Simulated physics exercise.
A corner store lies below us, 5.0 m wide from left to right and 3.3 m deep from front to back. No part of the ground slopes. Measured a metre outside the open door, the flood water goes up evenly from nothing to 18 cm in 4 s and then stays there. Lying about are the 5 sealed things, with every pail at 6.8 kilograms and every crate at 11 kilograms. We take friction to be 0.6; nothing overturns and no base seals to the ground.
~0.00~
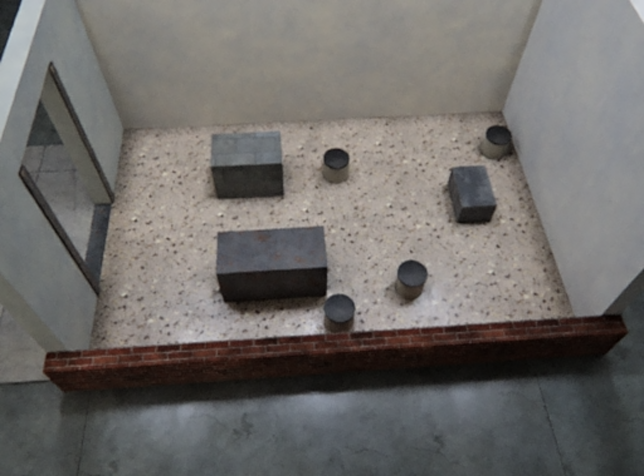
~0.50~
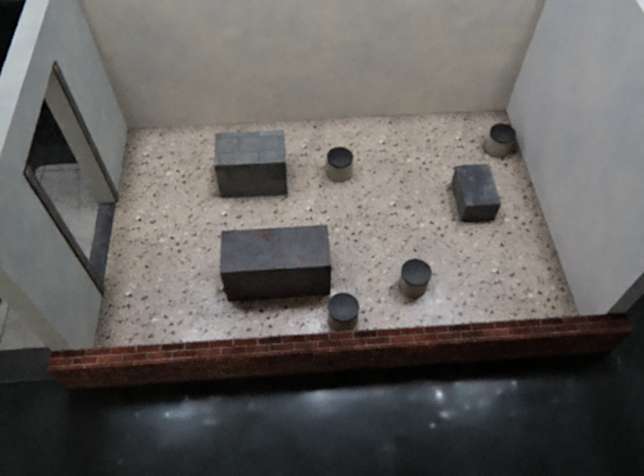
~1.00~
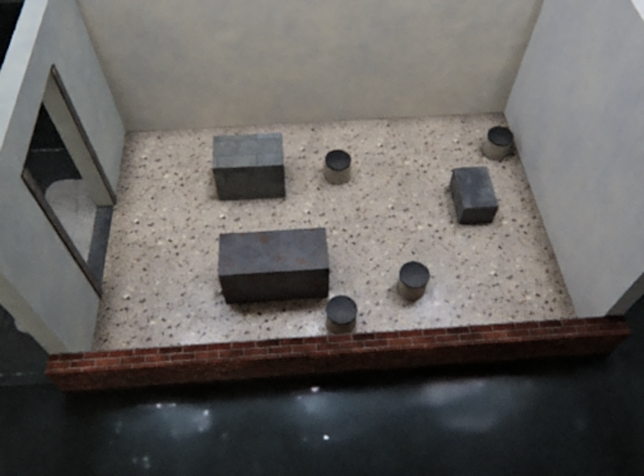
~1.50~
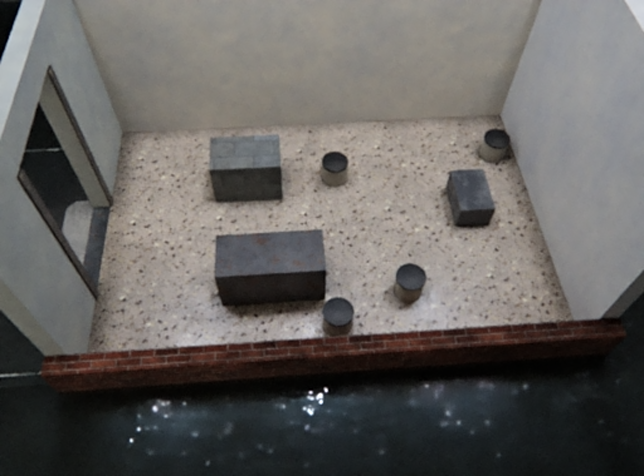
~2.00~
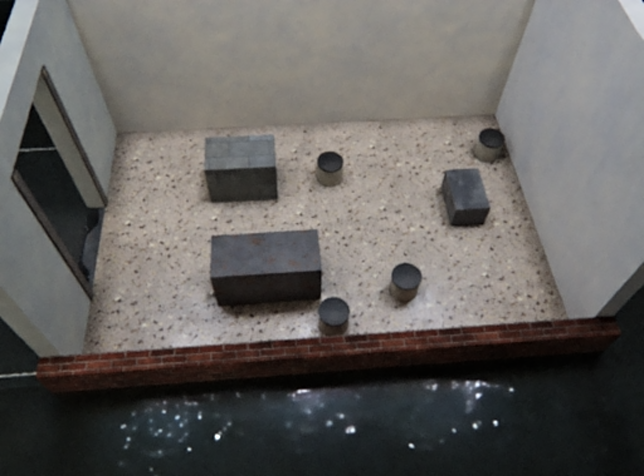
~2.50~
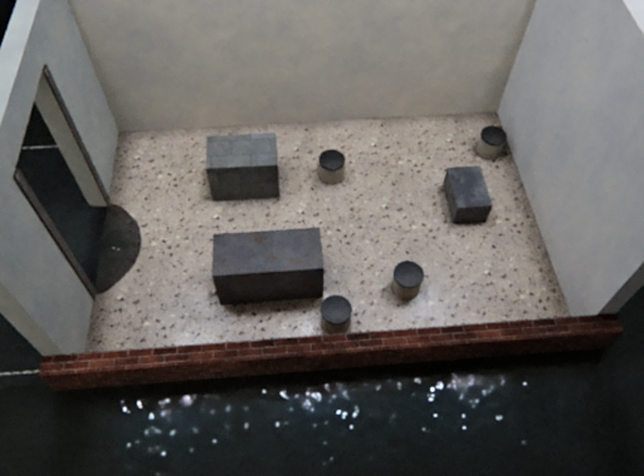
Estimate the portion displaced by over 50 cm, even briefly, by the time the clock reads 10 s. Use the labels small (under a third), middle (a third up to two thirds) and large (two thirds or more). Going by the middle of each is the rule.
Small.
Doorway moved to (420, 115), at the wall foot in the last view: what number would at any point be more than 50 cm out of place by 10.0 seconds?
Then it comes to 3 of them.
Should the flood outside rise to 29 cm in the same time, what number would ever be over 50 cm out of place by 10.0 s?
3.
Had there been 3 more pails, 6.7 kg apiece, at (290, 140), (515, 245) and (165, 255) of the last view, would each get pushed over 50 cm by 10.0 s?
Sequence: Below the line / below the line / above the line.
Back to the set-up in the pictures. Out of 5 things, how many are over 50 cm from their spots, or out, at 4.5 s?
I count 0.
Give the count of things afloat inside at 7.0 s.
0.
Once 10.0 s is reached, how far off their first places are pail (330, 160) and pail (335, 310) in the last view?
Net displacement, in order: 0 cm; 0 cm.
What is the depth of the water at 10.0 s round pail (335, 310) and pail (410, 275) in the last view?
I'd put it at 6 cm and 4 cm respectively.
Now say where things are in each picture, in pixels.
The first frame shows a pail at (413, 273), on the bottom; a pail at (499, 134), on the bottom; 0.0 m2 under water; 0 of 5 have shifted.
The second frame shows a pail at (417, 272) rests on the ground; a pail at (503, 133) rests on the ground; 0.0 m2 under water; 0 of 5 have shifted.
The third frame shows a pail at (415, 274) rests on the ground; a pail at (501, 135), on the bottom; water covers 0.0 m2; 0 of 5 have shifted.
The fourth frame shows a pail at (411, 276), on the bottom; a pail at (497, 138) rests on the ground; 0.0 m2 under water; 0 of 5 have shifted.
The fifth frame shows a pail at (407, 276) rests on the ground; a pail at (492, 137), on the bottom; water covers 0.0 m2; 0 of 5 have shifted.
The sixth frame shows a pail at (409, 274) rests on the ground; a pail at (494, 135), on the bottom; water covers 0.4 m2; 0 of 5 have shifted.
After 3.5 s 0 of 5 are over 50 cm from their spots; 0 afloat.
After 4.5 s 0 of 5 are over 50 cm from their spots; 0 afloat.
After 7.0 s 0 of 5 are over 50 cm from their spots; 0 afloat.
After 10.0 s 0 of 5 are over 50 cm from their spots, and 0 have been at some point; 1 afloat.
